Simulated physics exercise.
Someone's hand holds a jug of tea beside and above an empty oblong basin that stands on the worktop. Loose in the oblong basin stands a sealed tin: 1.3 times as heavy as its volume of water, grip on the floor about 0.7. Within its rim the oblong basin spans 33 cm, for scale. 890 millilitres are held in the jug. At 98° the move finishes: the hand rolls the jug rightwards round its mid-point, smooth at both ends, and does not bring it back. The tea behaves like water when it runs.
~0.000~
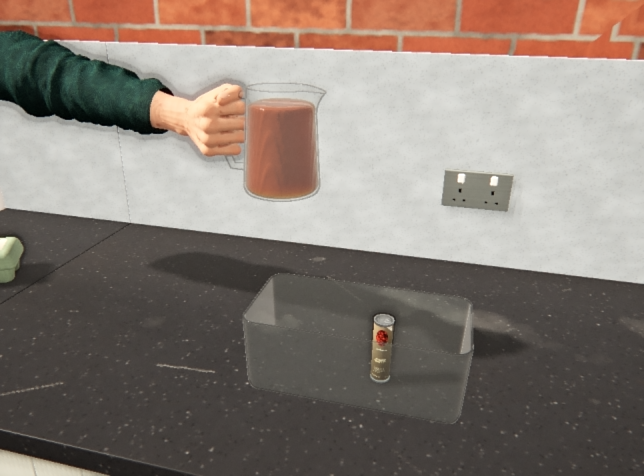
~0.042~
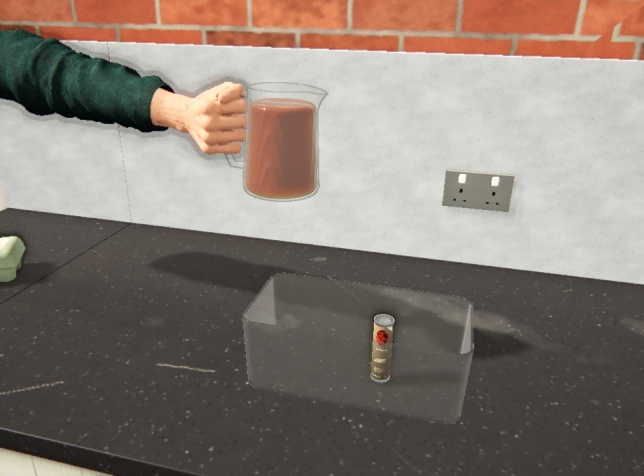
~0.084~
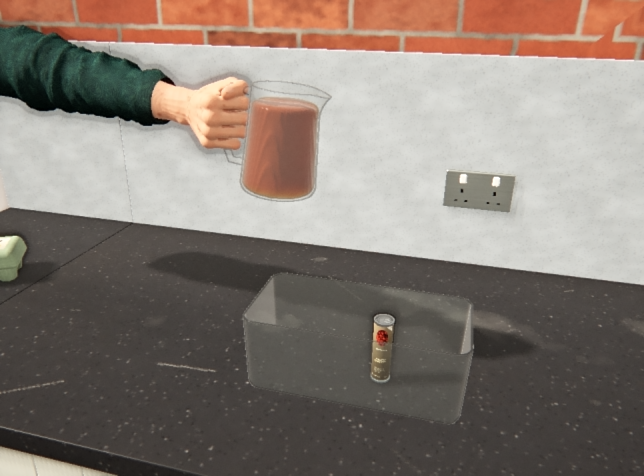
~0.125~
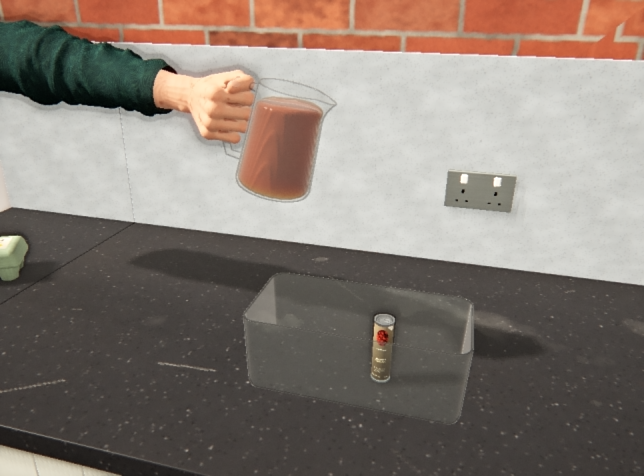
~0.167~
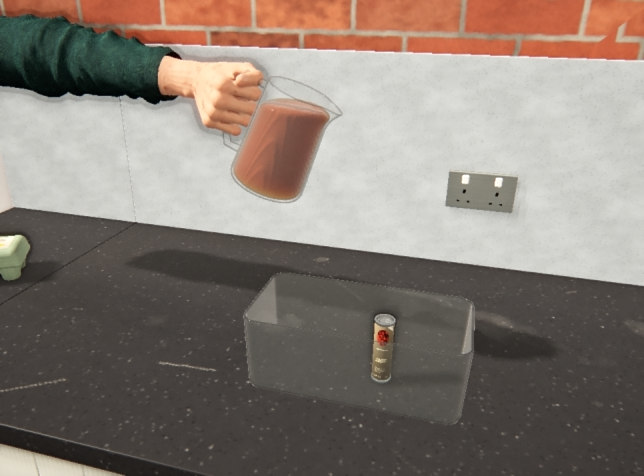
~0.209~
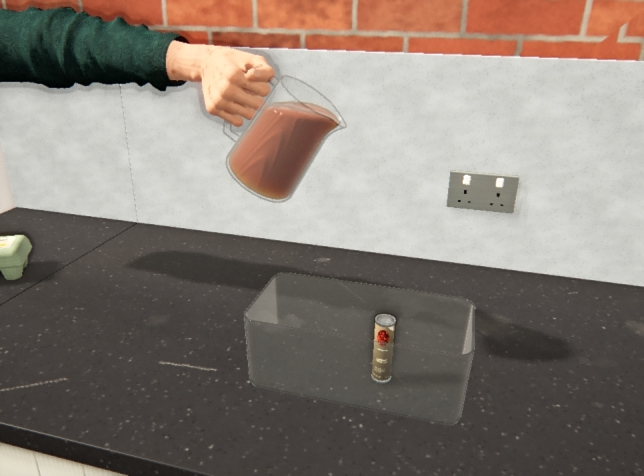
Above a worktop, a hand steadily tilts a jug of brown liquid to the right.
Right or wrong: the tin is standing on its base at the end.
Right, it is standing.
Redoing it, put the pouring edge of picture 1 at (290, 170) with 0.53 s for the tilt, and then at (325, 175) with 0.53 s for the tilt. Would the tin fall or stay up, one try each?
Run one: It does not tip. Run two: It tumbles.
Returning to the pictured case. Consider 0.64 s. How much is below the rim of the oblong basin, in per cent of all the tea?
Some 30 per cent.
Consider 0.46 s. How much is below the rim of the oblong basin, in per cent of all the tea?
Estimate - around 1 in a hundred parts.
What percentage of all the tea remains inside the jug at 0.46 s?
Some 74 per cent.
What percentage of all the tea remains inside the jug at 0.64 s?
38 %.
After 0.46 s the tilt is 93° and 73 per cent is still to pour; the tin stands where it began.
After 0.64 s the tilt is 98° and 38 per cent is still to pour; the tin stands where it began.
After 0.82 s the tilt is 98° and 17 per cent is still to pour; the tin stands where it began.
After 1.03 s the tilt is 98° and 8 per cent is still to pour; the tin stands where it began.
In the end the tin stands where it began.
